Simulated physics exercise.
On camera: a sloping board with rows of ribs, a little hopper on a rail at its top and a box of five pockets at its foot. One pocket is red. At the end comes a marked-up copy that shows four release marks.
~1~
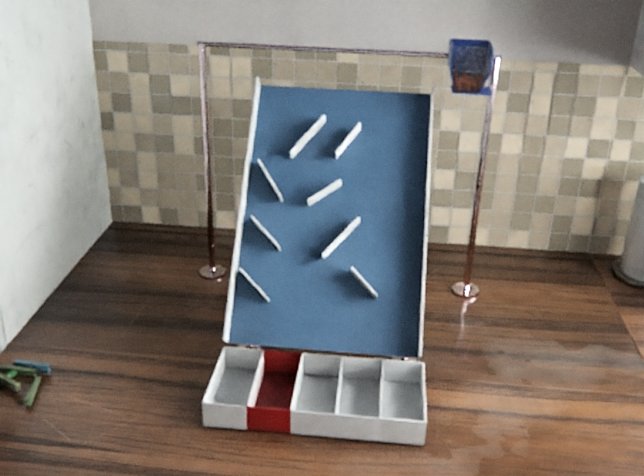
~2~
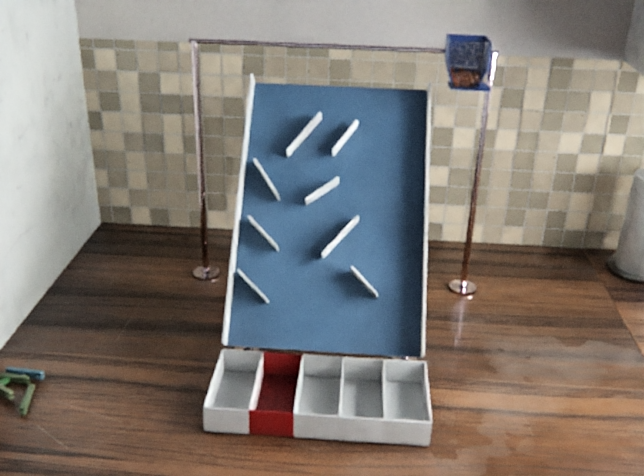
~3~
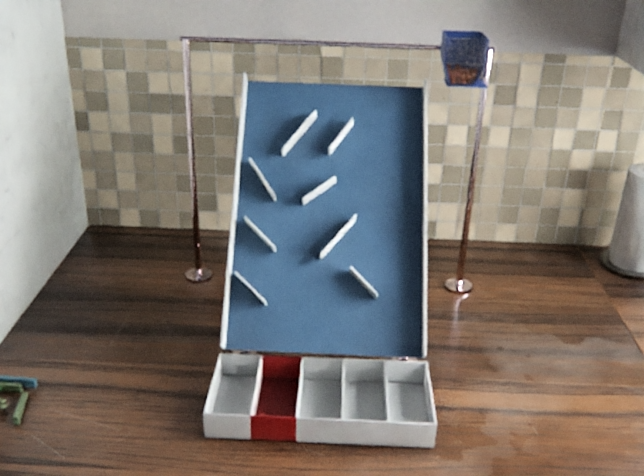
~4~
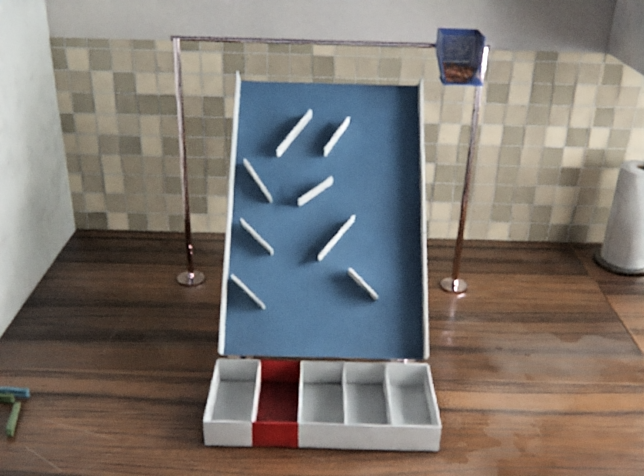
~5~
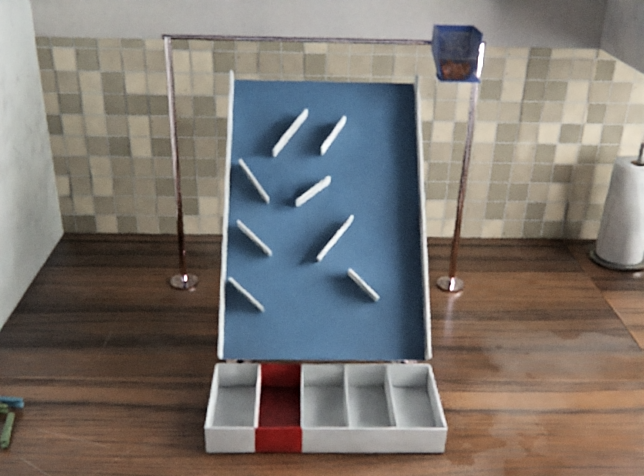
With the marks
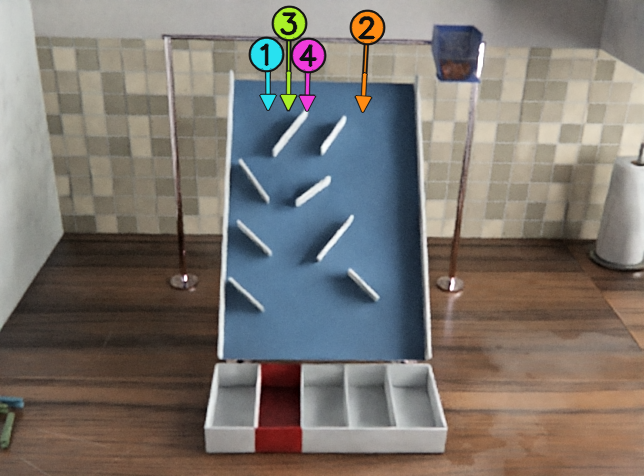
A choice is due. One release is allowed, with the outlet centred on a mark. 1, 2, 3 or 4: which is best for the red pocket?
4 is best.
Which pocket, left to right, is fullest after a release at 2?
It is the fifth one.
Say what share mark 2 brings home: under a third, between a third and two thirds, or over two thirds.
Mark 2 gives under a third.
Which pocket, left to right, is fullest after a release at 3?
The third from the left.
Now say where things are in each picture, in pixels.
Hopper at (468, 79), clay pellets, door shut, in the first picture.
Ribs (286, 151) to (321, 112), (333, 150) to (357, 119), (254, 158) to (278, 195), in the second picture.
Ribs (302, 199) to (336, 176), (245, 216) to (275, 247), (321, 254) to (356, 215), in the third picture.
Ribs (232, 275) to (263, 305), (350, 269) to (378, 297), in the fourth picture.
Red pocket at (278, 438), number 2 of 5 from the left, in the fifth picture.
On the marked copy, mark 1 meets the board at (268, 104); mark 2 meets the board at (363, 106); mark 3 meets the board at (288, 104); mark 4 meets the board at (307, 105).
With 1, about a quarter in the red pocket, about two thirds in other pockets, a stray few held on the board, a small part outside the box.
With 2, a small part in the red pocket, most in other pockets, a small part outside the box.
With 3, about a third in the red pocket, about half in other pockets, a stray few held on the board, a small part outside the box.
With 4, about two thirds in the red pocket, about a third in other pockets, a stray few outside the box.
